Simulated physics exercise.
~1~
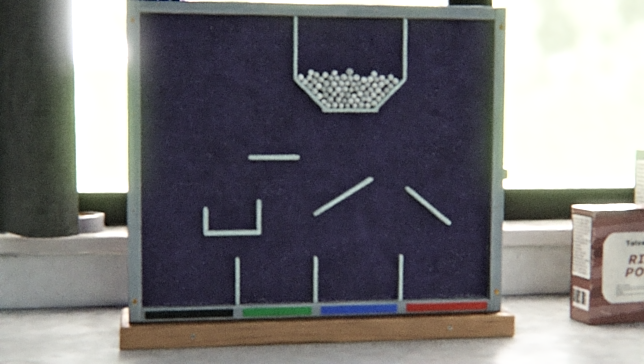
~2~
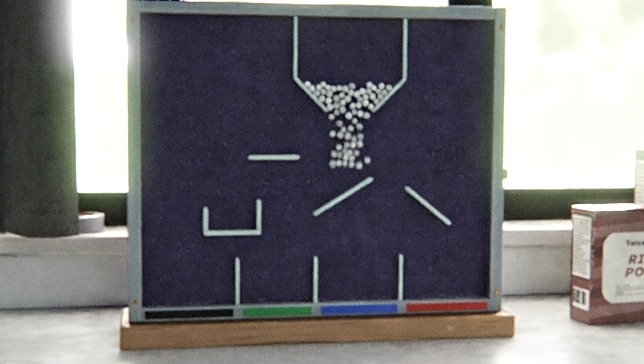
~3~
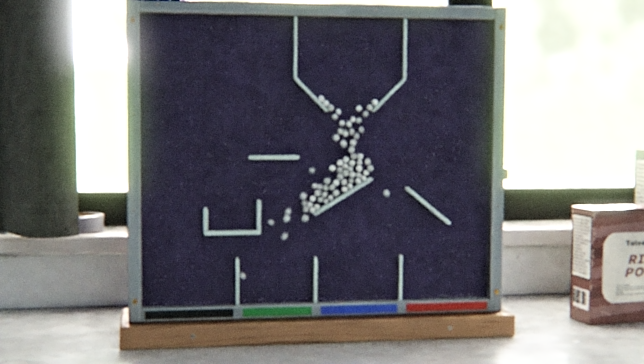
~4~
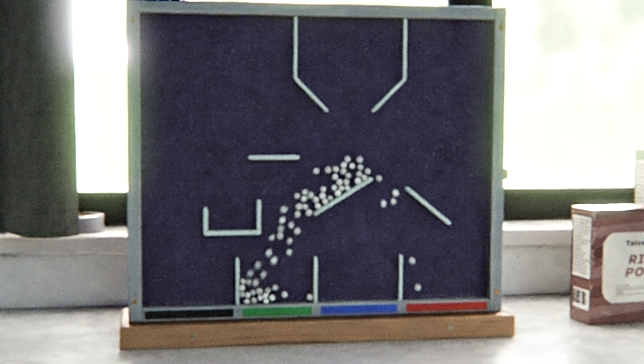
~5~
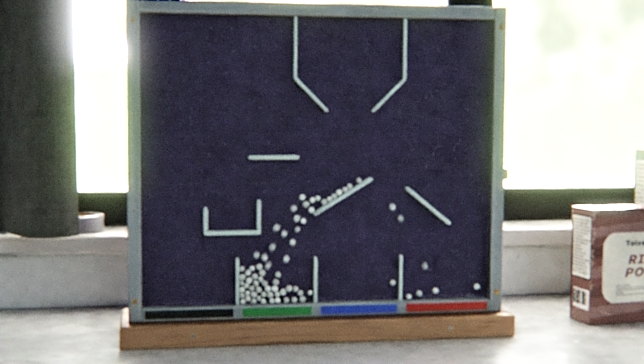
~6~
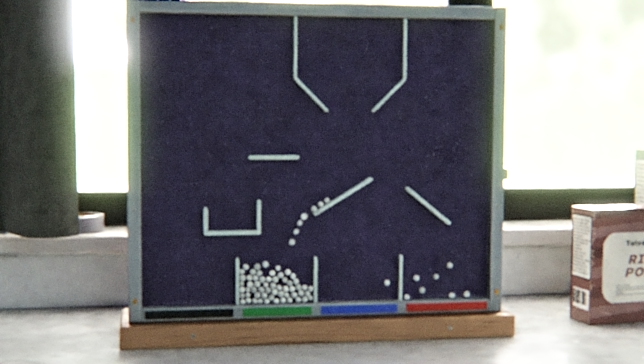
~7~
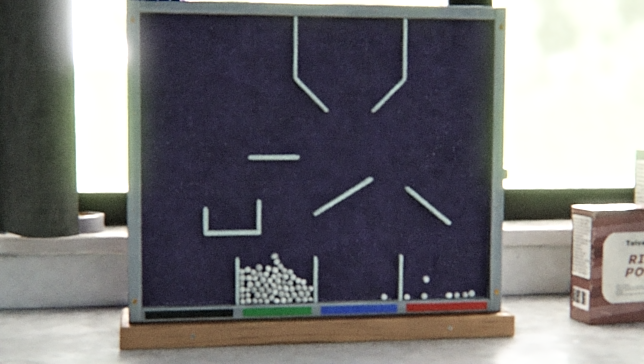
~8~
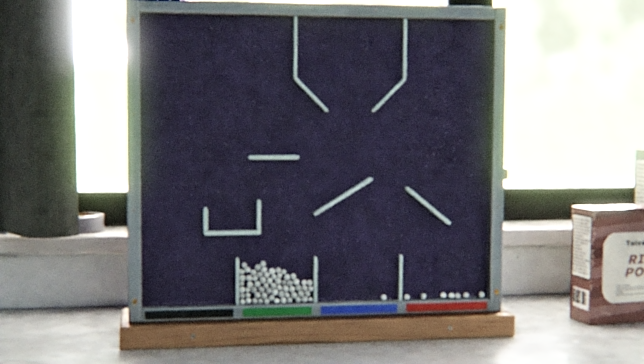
On a windowsill, white beads pouring from a hopper onto slanted ledges, most settling in the green bin, several in the red.
